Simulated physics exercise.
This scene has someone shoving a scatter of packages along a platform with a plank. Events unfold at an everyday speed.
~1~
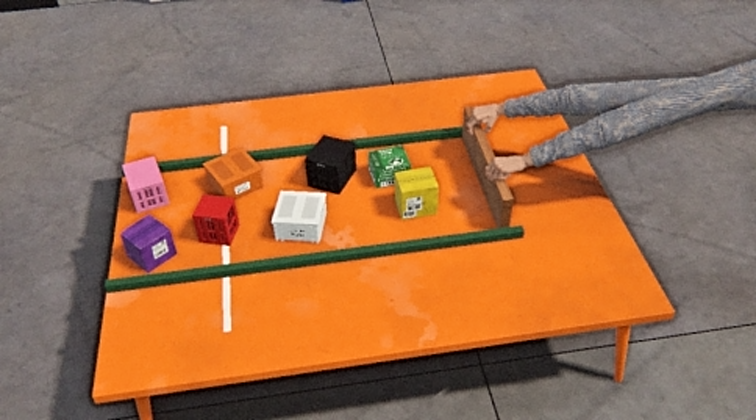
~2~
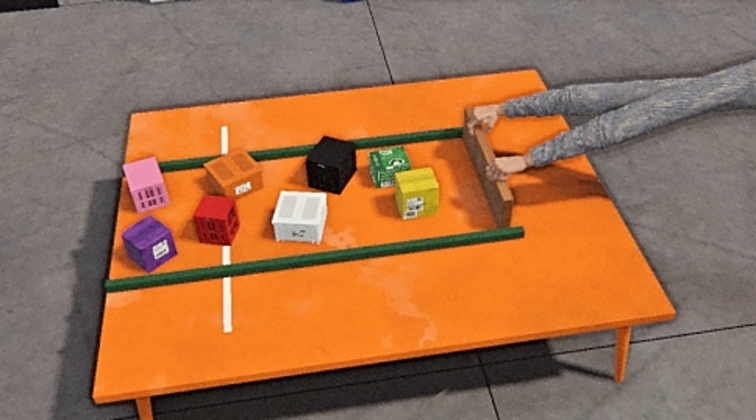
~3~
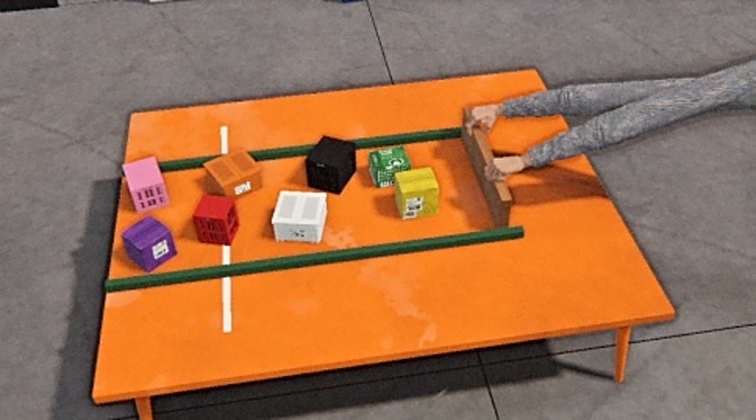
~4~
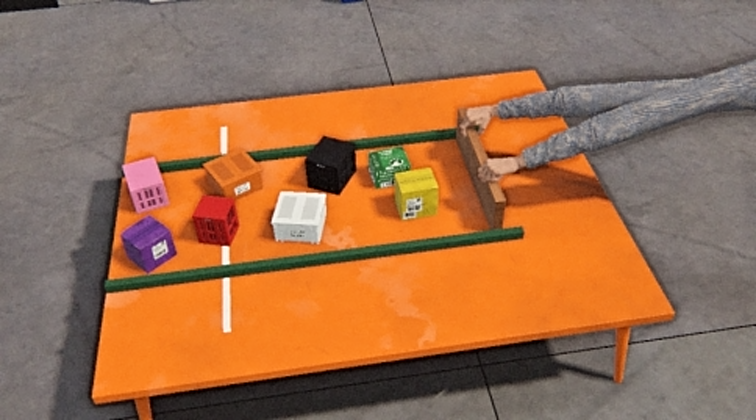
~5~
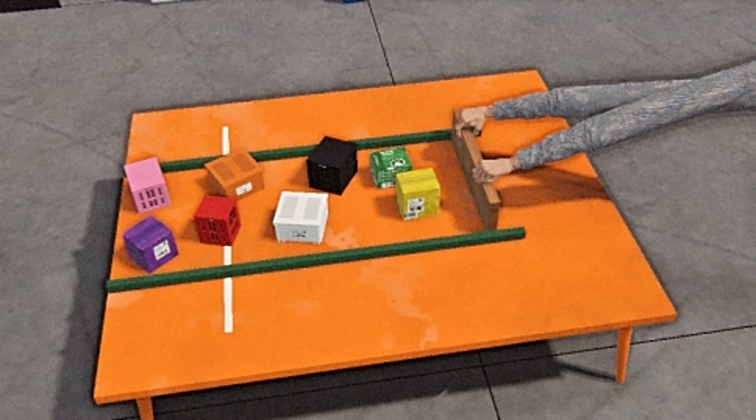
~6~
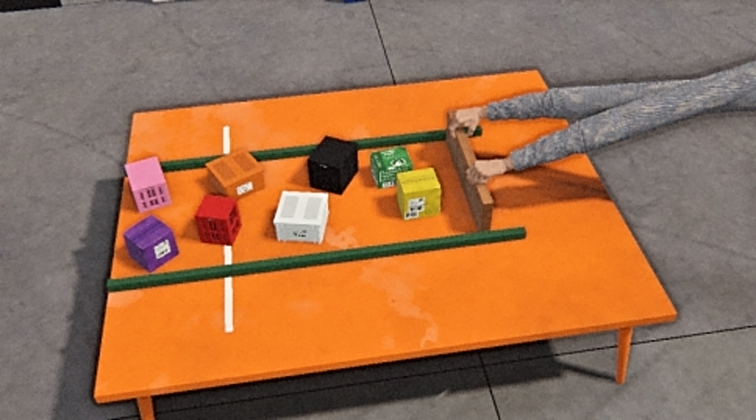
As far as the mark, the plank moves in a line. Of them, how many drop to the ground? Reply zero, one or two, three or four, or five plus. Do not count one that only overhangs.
One or two.
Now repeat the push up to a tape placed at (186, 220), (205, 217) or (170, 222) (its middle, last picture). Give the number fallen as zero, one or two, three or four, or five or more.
Taking the places in the order asked: Three or four, then three or four, then 5 or more.
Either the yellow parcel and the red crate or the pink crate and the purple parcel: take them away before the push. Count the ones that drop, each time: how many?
The count is 1 in the first case and 0 in the second.
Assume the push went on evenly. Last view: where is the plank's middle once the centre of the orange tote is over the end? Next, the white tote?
First it's close to (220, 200), next close to (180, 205).
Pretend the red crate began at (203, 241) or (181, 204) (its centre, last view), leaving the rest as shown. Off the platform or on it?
Lab note - it rests there; then it rests there.
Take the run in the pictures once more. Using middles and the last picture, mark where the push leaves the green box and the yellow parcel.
The green box stops around (207, 188); the yellow parcel around (206, 219).
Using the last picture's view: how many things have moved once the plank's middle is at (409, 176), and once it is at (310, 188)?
It comes to 2 for the first spot, 6 for the other.
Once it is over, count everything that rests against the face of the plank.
2.
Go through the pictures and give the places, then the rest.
In the first picture, pink crate (146, 185); purple parcel (149, 244); red crate (216, 220); plank (485, 166); tape (225, 214).
In the second picture, purple parcel (149, 244); plank (486, 166).
In the third picture, red crate (217, 221); white tote (300, 217).
In the fourth picture, pink crate (146, 185); yellow parcel (416, 194).
In the fifth picture, purple parcel (150, 244); orange tote (236, 176).
In the sixth picture, pink crate (148, 185); purple parcel (151, 244); red crate (219, 221); plank (467, 169); tape (227, 214).
Soon after, none off yet; pink crate at rest near (148, 185); purple parcel at rest near (151, 244); red crate at rest near (219, 221).
After that, none off yet; pink crate displaced a little near (133, 187); purple parcel displaced a little near (144, 246); red crate displaced about its own width near (169, 218).
In the end, the number that fall off is one or two; gone, pink crate.
